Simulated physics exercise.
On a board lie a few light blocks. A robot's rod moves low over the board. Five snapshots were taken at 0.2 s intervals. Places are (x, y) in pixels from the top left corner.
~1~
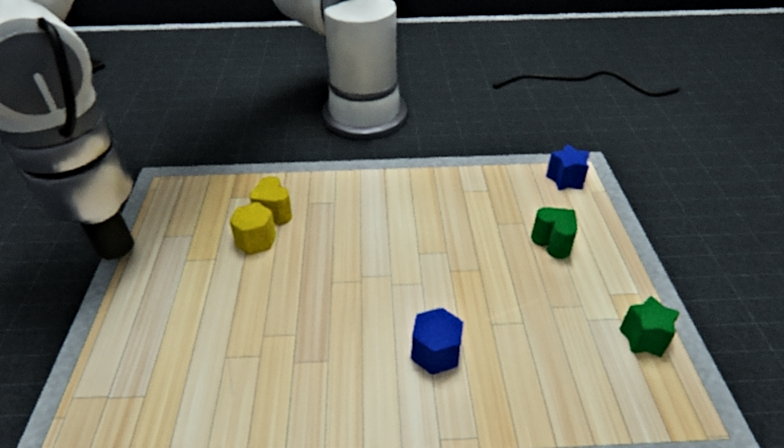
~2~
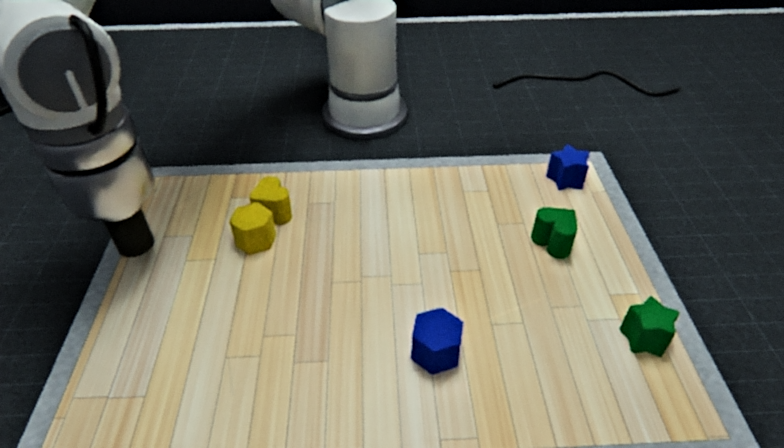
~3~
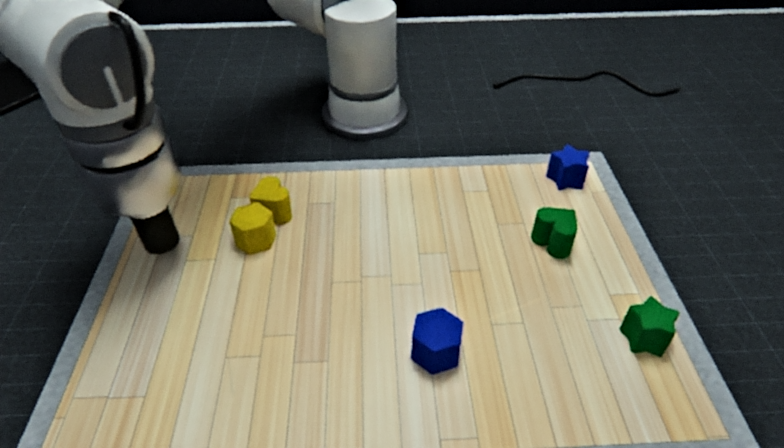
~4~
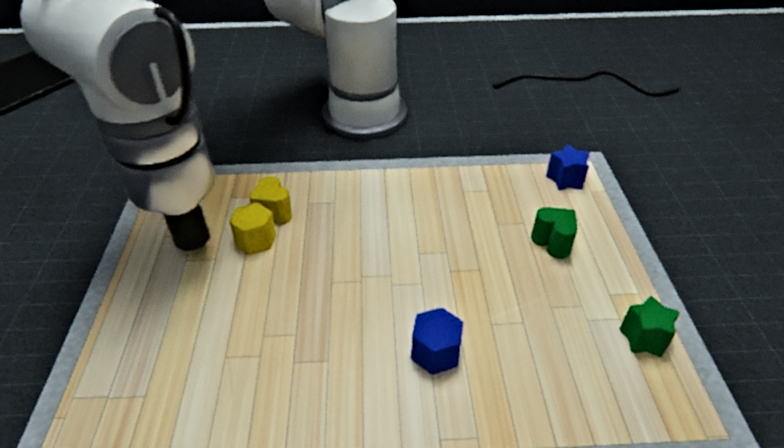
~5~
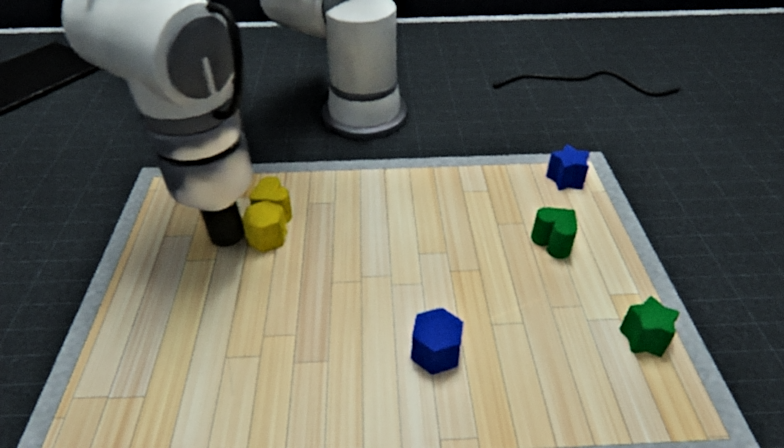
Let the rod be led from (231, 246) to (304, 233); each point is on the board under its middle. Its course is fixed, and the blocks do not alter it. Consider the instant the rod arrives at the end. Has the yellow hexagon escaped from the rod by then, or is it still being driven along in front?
Answer: Still ahead.
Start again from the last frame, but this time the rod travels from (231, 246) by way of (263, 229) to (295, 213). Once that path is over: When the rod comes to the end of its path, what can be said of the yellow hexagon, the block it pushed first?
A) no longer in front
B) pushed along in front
Choice A: No longer in front.
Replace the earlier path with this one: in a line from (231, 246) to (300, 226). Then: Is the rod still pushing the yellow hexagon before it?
That would be a yes.
The first path, step by step. Halfway along, rod at (266, 227); yellow hexagon at (300, 207), turned 25° anticlockwise; yellow heart block at (272, 187), turned 15° anticlockwise.
At the end, rod at (302, 221); yellow hexagon at (336, 203), turned 20° anticlockwise; yellow heart block at (272, 187), turned 15° anticlockwise.
